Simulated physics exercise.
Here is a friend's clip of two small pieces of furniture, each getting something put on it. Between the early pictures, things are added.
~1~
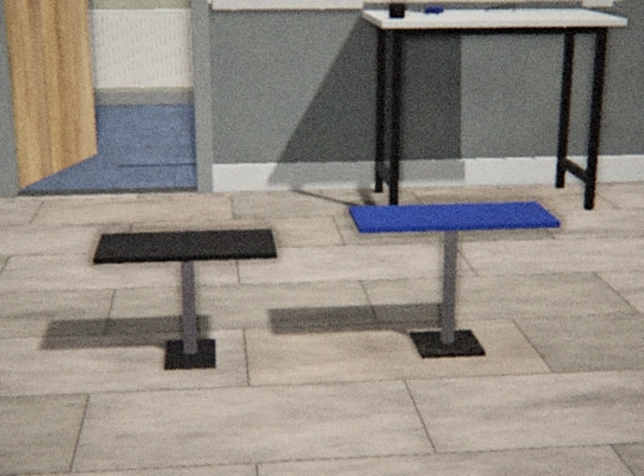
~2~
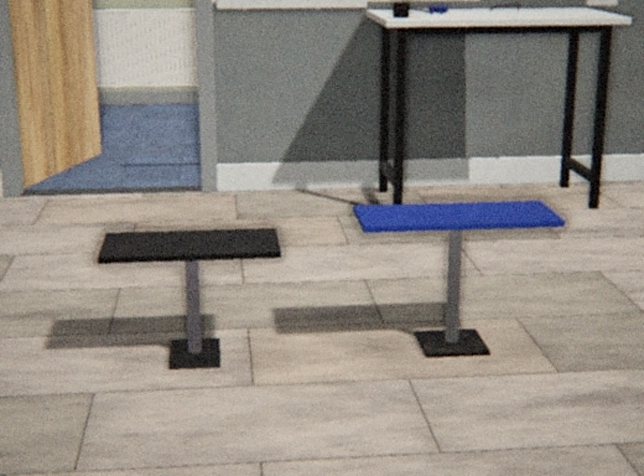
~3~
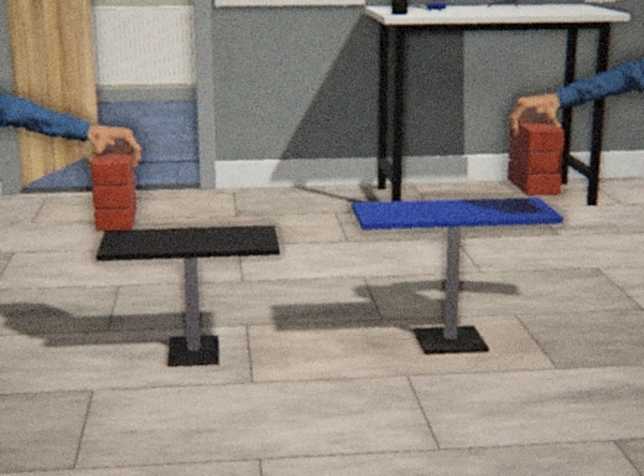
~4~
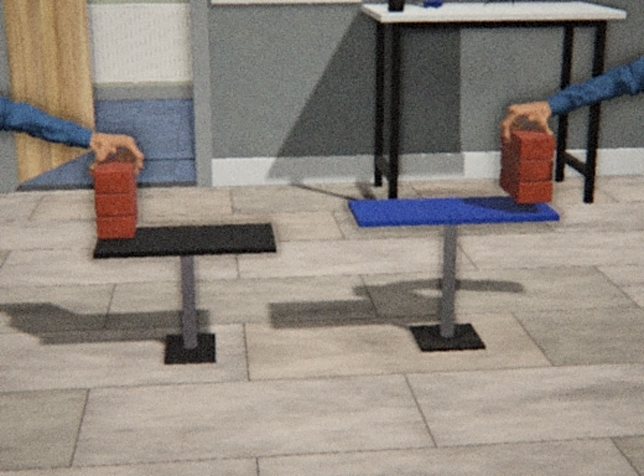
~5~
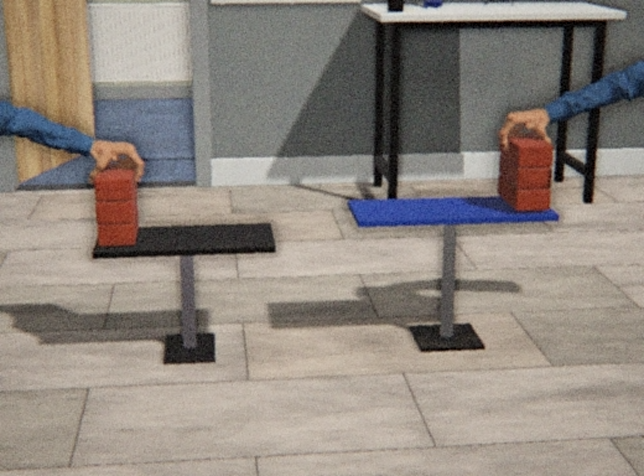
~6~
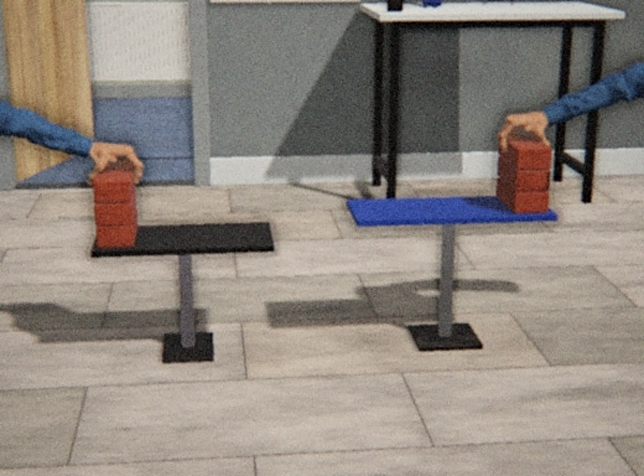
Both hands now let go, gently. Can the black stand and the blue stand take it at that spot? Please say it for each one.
In the end the black stand goes over; the blue stand goes over.
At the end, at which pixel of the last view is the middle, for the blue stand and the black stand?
About (573, 252), and the other about (66, 282).
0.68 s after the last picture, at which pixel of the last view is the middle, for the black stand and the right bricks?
The first one is at (77, 278) and the second one is at (631, 308).
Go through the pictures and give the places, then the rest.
In the first frame, black stand (187, 246); blue stand (452, 217).
In the second frame, blue stand (456, 216).
In the third frame, still on the way; black stand (190, 243); right bricks (535, 156).
In the fourth frame, still on the way; blue stand (451, 211); left bricks (116, 196).
In the fifth frame, still on the way; black stand (186, 240); right bricks (524, 170).
In the sixth frame, in place, still held; black stand (184, 239); blue stand (450, 210); left bricks (116, 205).
Then, 0.40 s later than the last frame, black stand tilted by 15° near (152, 238); blue stand tilted by 14° near (484, 205).
Then, 0.56 s later than the last frame, black stand tilted by 41° near (109, 253); blue stand tilted by 39° near (526, 218).
Then, 0.68 s later than the last frame, black stand tilted by 63° near (77, 278); blue stand tilted by 65° near (562, 253).
When it is over, the black stand overbalances, near (65, 282); the blue stand overbalances, near (573, 252).
